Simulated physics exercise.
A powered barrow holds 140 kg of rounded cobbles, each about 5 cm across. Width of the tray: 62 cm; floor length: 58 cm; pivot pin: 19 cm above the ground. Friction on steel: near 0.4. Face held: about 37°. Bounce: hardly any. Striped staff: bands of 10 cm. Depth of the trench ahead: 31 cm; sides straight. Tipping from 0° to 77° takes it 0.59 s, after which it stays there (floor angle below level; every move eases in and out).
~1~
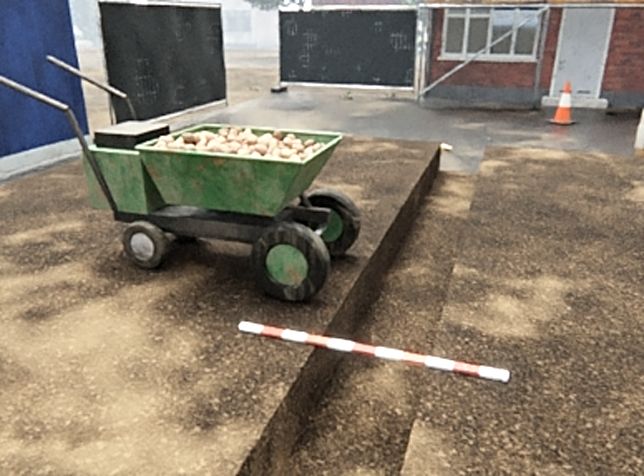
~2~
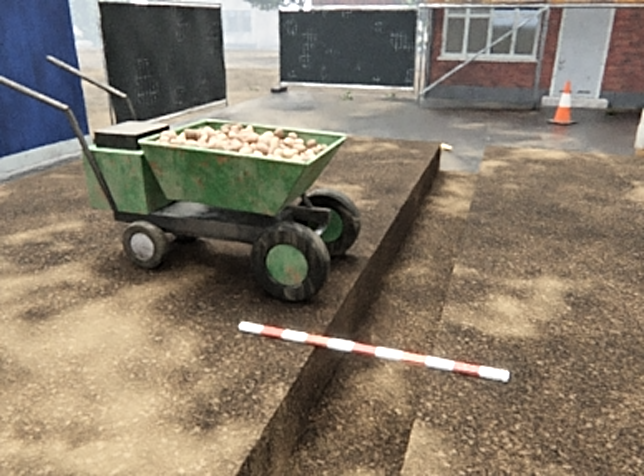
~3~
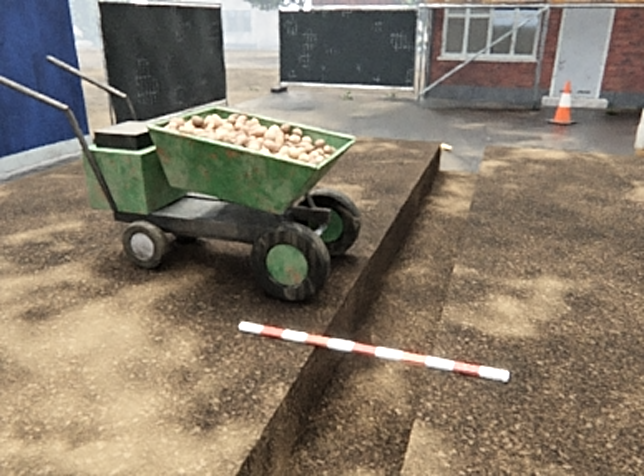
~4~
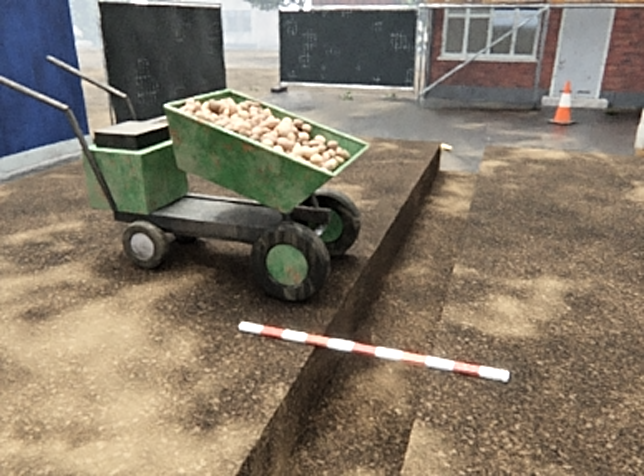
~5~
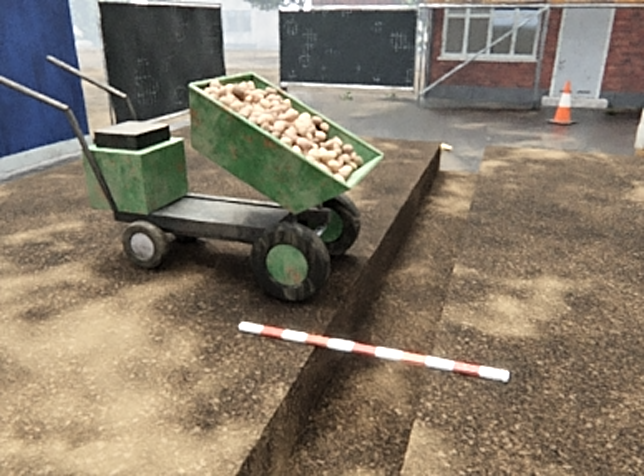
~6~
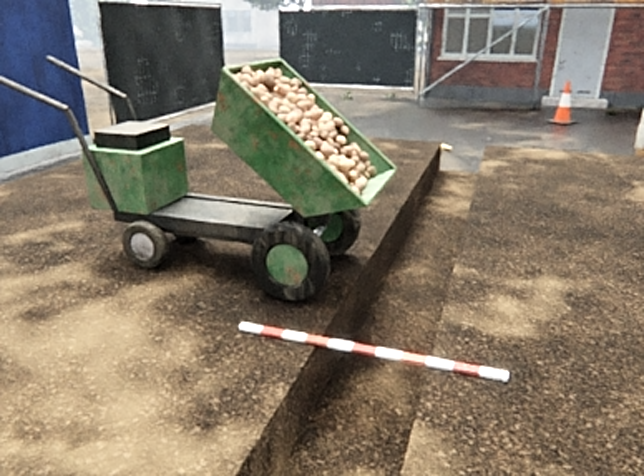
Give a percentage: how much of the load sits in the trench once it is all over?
30 %.
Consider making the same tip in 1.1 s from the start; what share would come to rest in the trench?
It'd be some 55 per cent.
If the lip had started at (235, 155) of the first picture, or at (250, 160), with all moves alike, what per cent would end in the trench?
Near 85 and near 70 percent.
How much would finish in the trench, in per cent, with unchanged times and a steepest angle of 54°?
Share in trench: Approx. 20%.
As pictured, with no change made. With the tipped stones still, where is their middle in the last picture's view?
I'd point somewhere around (504, 300).
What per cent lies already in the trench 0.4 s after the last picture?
Some 15 per cent.
Then, 0.1 s after the last picture the floor is at 65°, 100 % in the tray; the foremost stones are at (389, 216).
Then, 0.4 s after the last picture the floor is at 77°, 50 % in the tray, 13 % in the trench, 37 % past the trench; the foremost stones are at (495, 292).
Then, 0.7 s after the last picture the floor is at 77°, 7 % in the tray, 21 % in the trench, 72 % past the trench; the foremost stones are past the picture's edge.
Then, 2.7 s after the last picture the floor is at 77°, 0 % in the tray, 30 % in the trench, 70 % past the trench; the foremost stones are past the picture's edge.
